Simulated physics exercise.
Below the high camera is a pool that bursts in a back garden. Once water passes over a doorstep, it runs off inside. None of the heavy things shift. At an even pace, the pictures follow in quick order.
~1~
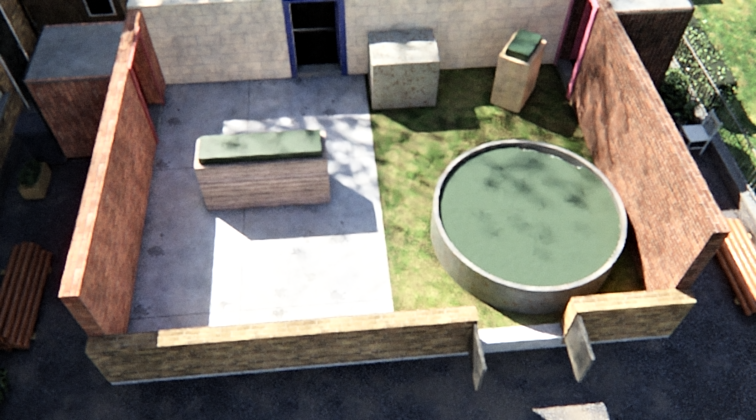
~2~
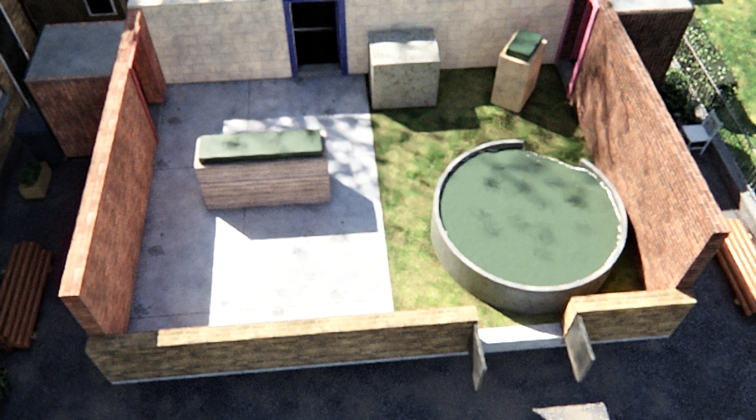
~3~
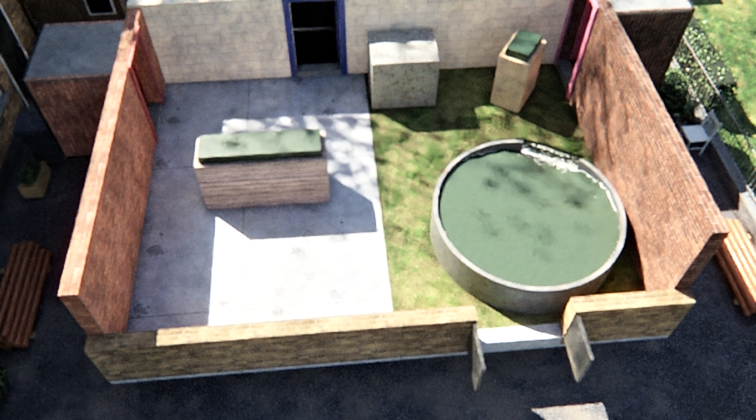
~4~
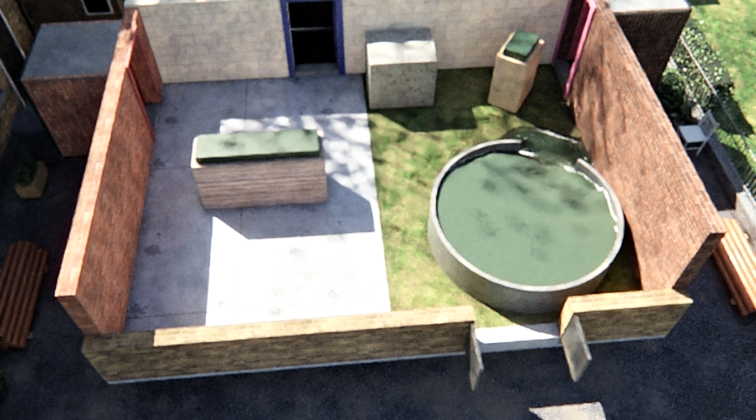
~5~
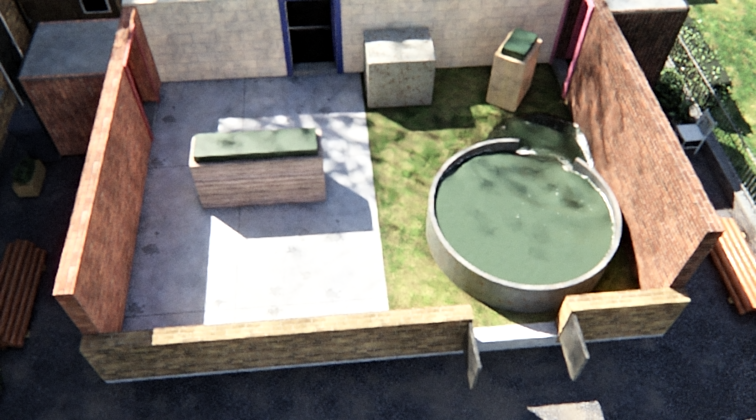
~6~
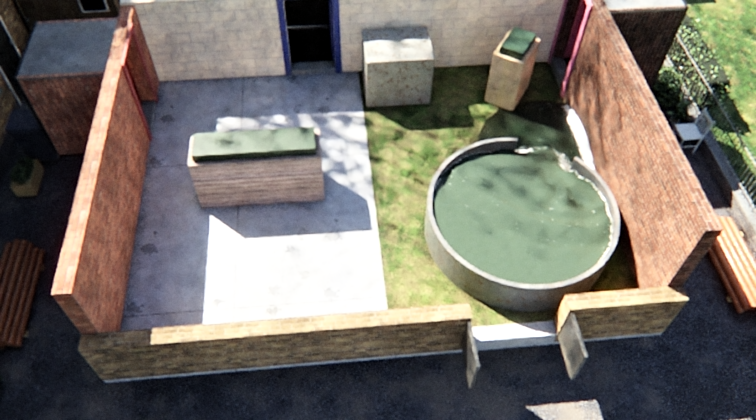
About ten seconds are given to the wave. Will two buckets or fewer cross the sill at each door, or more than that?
As I see it, the blue door does not surpass two buckets. The red door does not surpass two buckets. The pink door surpasses two buckets.
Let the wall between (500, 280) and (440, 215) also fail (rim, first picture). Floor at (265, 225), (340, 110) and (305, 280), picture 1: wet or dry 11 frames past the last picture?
Going through them one by one, I'd say waterlogged, then high and dry, then waterlogged.
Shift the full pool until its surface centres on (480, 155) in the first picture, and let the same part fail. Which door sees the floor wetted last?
Answer: The red one.
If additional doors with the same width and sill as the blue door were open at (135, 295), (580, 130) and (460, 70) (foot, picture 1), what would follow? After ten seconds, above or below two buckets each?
So it goes runs below, then runs above, then runs above.
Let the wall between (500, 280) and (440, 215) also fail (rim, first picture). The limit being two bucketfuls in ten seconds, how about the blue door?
Blue: Falls short.
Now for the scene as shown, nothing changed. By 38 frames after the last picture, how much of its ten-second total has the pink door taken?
Around 90 percent.
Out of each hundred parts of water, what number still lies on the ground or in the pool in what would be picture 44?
My reading is around 94 percent.
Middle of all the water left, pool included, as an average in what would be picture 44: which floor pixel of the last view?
My reading is close to (499, 178).
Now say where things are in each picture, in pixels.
The first picture shows the round tank at (528, 211) is whole and still.
In the second picture, the front is at a hidden place, out from the gap on the round tank's far side.
In the third picture, water pours out on the round tank's far side and has run to a hidden place.
In the fourth picture, the front is at (585, 147), out from the gap on the round tank's far side.
In the fifth picture, the front is at (571, 123), out from the gap on the round tank's far side.
In the sixth picture, the front is at (566, 107), out from the gap on the round tank's far side.
A moment on, water covers 10 % of the floor; the blue door not reached, the red door not reached, the pink door wet at the sill, nothing in.
Next, water covers 20 % of the floor; the blue door not reached, the red door not reached, the pink door over two buckets in.
Then, water covers 25 % of the floor; the blue door not reached, the red door not reached, the pink door far over two buckets in.
Later, water covers 50 % of the floor; the blue door wet at the sill, nothing in, the red door not reached, the pink door far over two buckets in.
In the end, water covers 90 % of the floor; the blue door wet at the sill, nothing in, the red door wet at the sill, nothing in, the pink door far over two buckets in.
